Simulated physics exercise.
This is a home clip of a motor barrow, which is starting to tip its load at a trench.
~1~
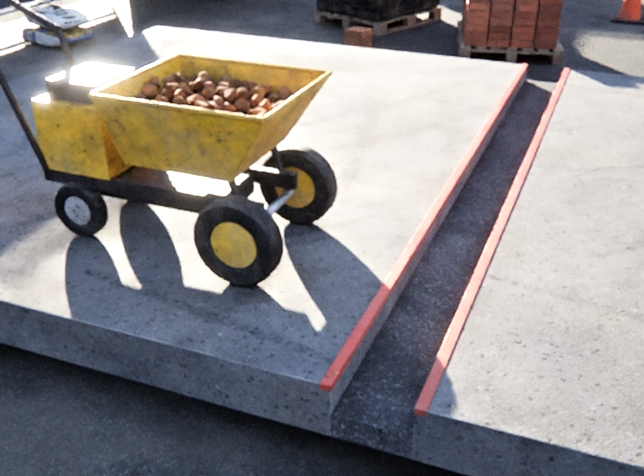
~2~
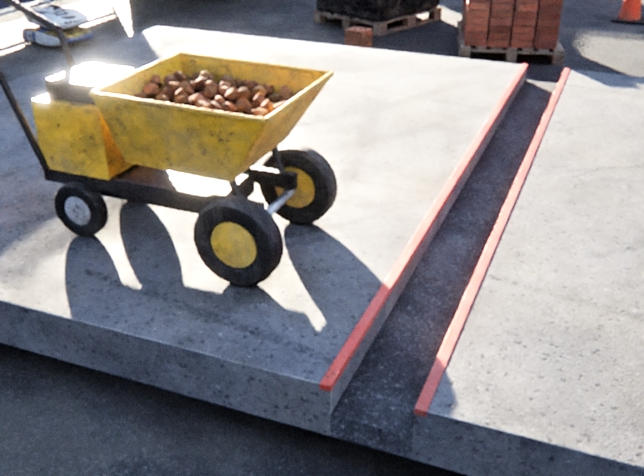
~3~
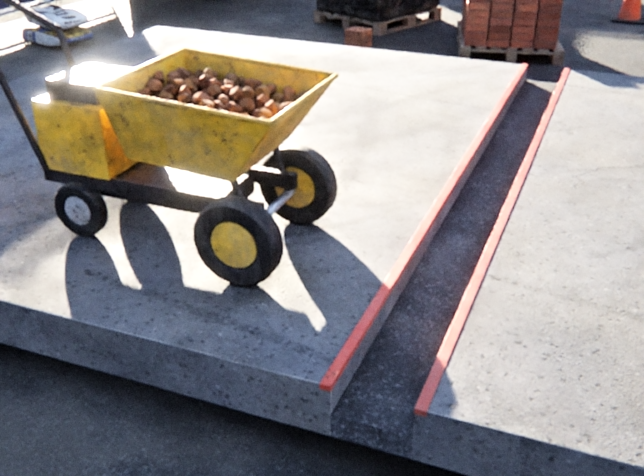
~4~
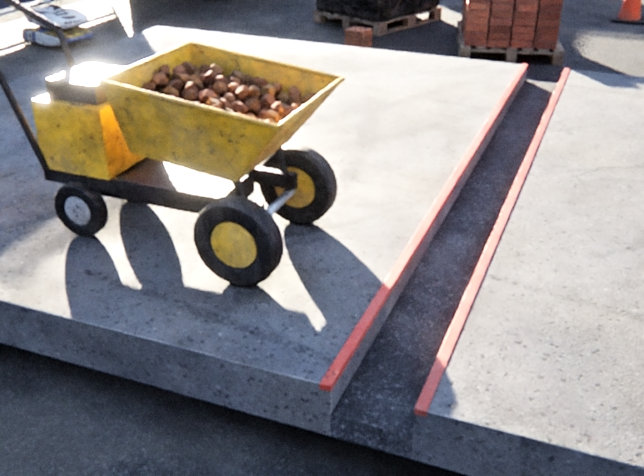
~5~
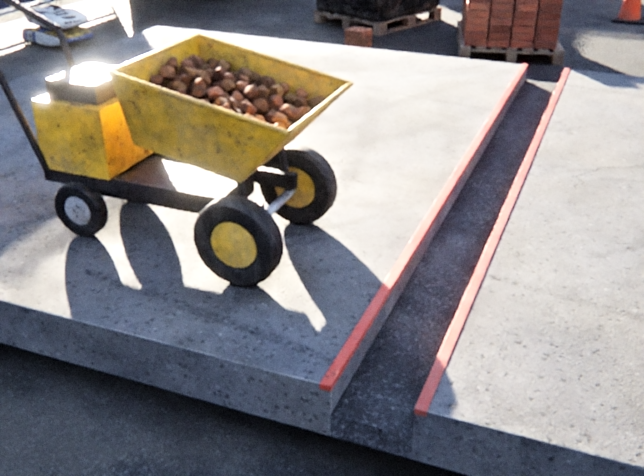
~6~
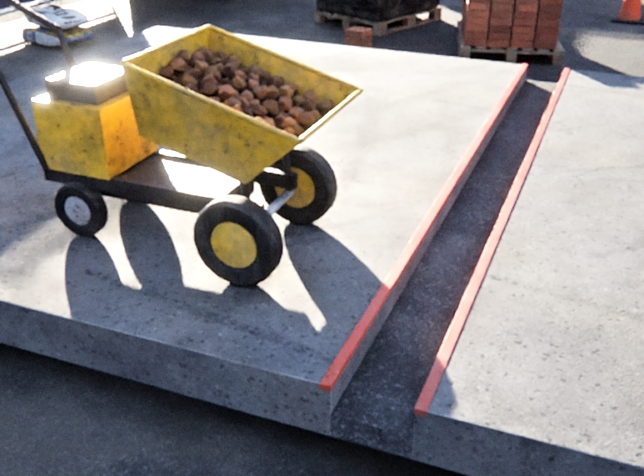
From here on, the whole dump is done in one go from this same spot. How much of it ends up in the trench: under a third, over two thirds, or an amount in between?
Passes two thirds.
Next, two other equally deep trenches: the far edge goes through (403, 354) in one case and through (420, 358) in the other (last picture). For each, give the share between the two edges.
In turn 40 and 60 in a hundred.
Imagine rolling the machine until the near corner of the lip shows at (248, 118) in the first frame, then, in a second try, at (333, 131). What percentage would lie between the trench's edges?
70 % and 20 %.
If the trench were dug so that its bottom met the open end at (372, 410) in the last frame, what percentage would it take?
60 per cent, roughly.
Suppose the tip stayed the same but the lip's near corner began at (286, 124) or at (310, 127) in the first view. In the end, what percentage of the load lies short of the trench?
0 and 0 percent, in that order.
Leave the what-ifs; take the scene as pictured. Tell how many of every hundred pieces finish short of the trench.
About 5 per cent.
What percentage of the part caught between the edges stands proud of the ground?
Around 30 per cent.
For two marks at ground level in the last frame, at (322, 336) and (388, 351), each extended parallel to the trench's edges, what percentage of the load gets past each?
In order, some 90 % then some 50 %.
Soon after the last picture, skip tipped steeply; all in the skip.
A little later, skip tipped right over; about two thirds in the skip; a stray few short of the trench; about a third in or heaped over the trench; a stray few falling.
Later still, skip tipped right over; about a quarter in the skip; a stray few short of the trench; most in or heaped over the trench; a small part beyond it.
At rest, skip tipped right over; a small part in the skip; a small part short of the trench; most in or heaped over the trench; a small part beyond it.
